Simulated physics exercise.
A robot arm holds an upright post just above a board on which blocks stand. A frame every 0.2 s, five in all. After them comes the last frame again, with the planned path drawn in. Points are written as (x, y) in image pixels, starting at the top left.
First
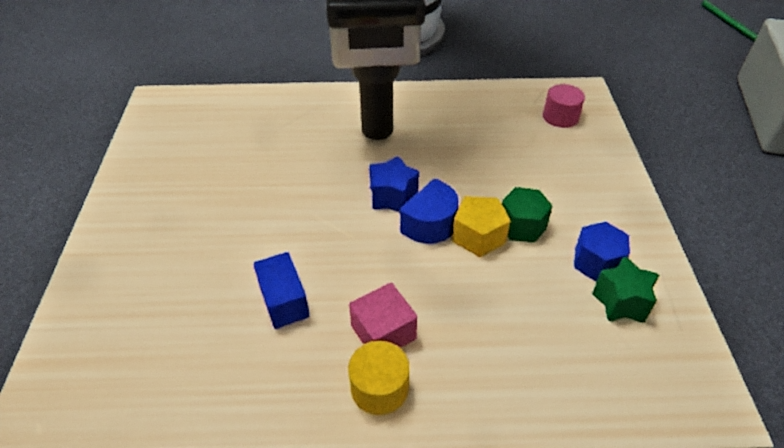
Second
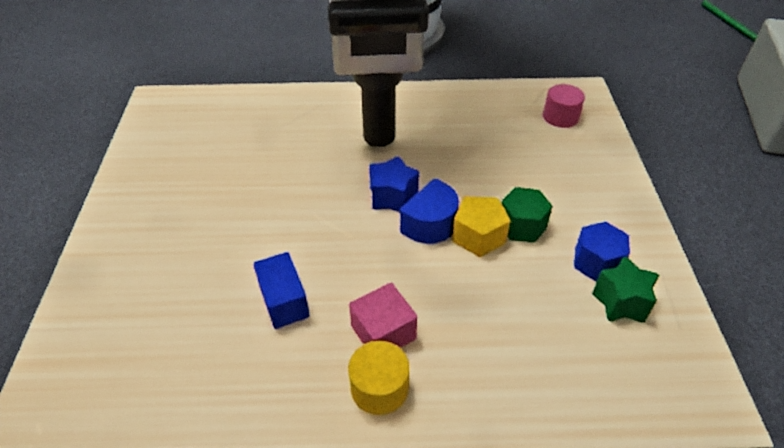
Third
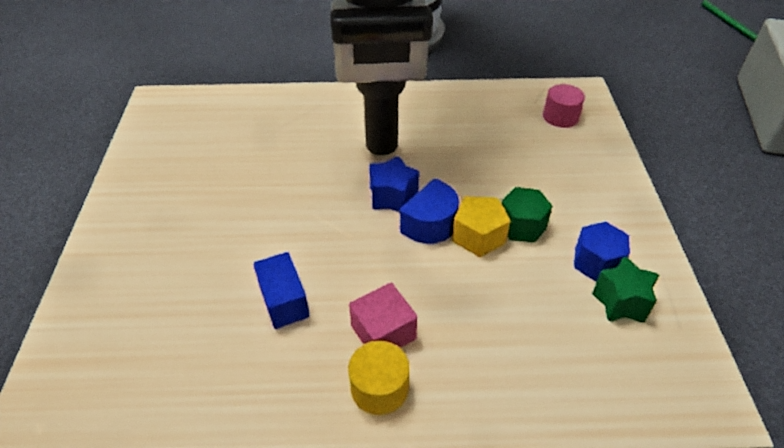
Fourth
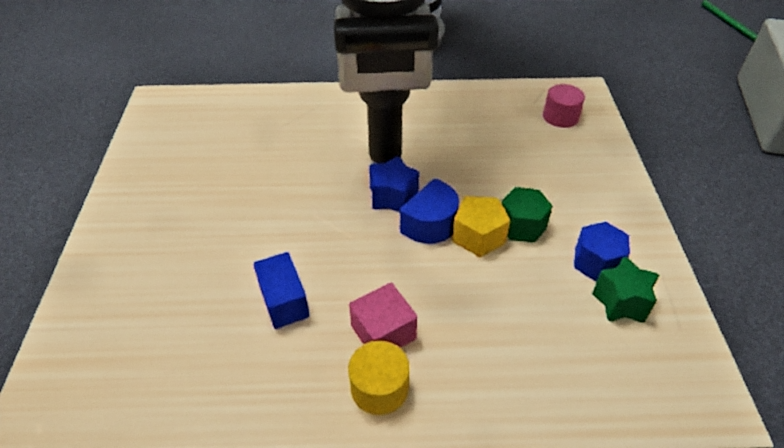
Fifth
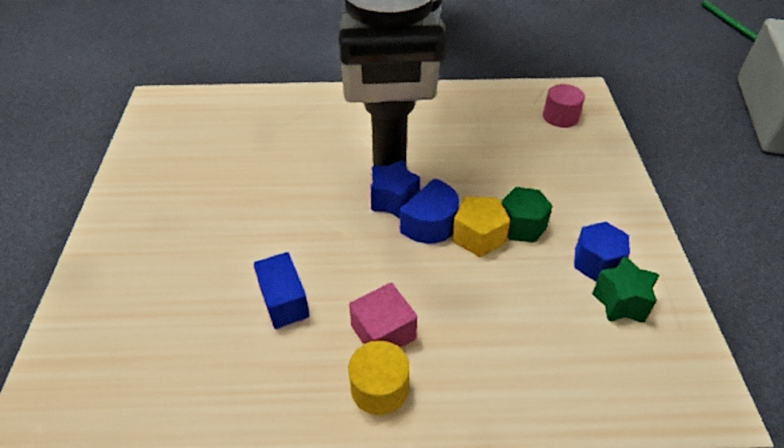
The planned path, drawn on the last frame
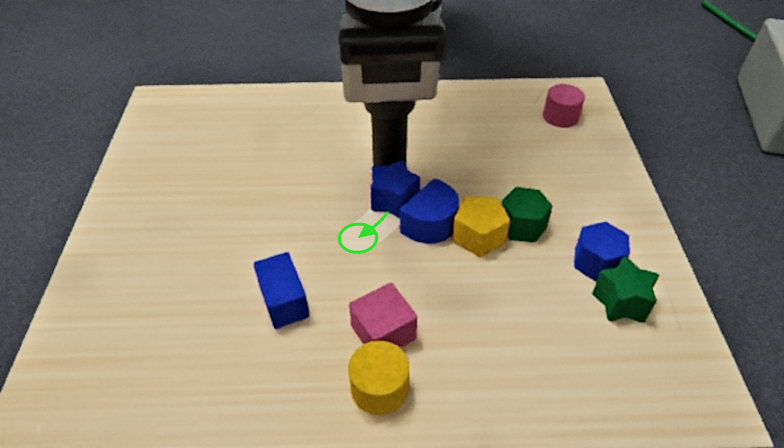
On a wooden board, a robot arm's black post moves down to the blue star block.
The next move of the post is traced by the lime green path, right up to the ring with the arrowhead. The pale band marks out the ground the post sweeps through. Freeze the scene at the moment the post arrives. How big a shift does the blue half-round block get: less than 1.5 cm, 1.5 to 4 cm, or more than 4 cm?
It ends 1.5 to 4 cm away.
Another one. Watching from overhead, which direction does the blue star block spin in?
Twists anticlockwise.
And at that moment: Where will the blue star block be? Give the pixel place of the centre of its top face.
The middle of its upper face should be somewhere near (381, 239).
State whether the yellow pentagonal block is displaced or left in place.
The block you're asking about gets moved.
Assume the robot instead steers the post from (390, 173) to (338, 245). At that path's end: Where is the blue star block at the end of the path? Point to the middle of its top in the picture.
I'd expect the centre of its top face to be at (383, 221).
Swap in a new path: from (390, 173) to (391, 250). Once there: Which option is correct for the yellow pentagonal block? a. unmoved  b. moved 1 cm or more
b
The line goes from (390, 173) through (393, 195) and (383, 219) to (358, 238).
On the path given first. One third of the way, post (393, 187); blue star block (397, 199); blue half-round block (440, 215), turned 15° anticlockwise; yellow pentagonal block (491, 218), turned 10° anticlockwise.
Two thirds of the way, post (382, 210); blue star block (387, 224); blue half-round block (442, 220), turned 20° anticlockwise; yellow pentagonal block (492, 219), turned 15° anticlockwise.
At the end, post (358, 229); blue oblong unmoved; blue star block (381, 239), turned 20° anticlockwise; blue half-round block (442, 220), turned 20° anticlockwise; yellow pentagonal block (492, 219), turned 15° anticlockwise.
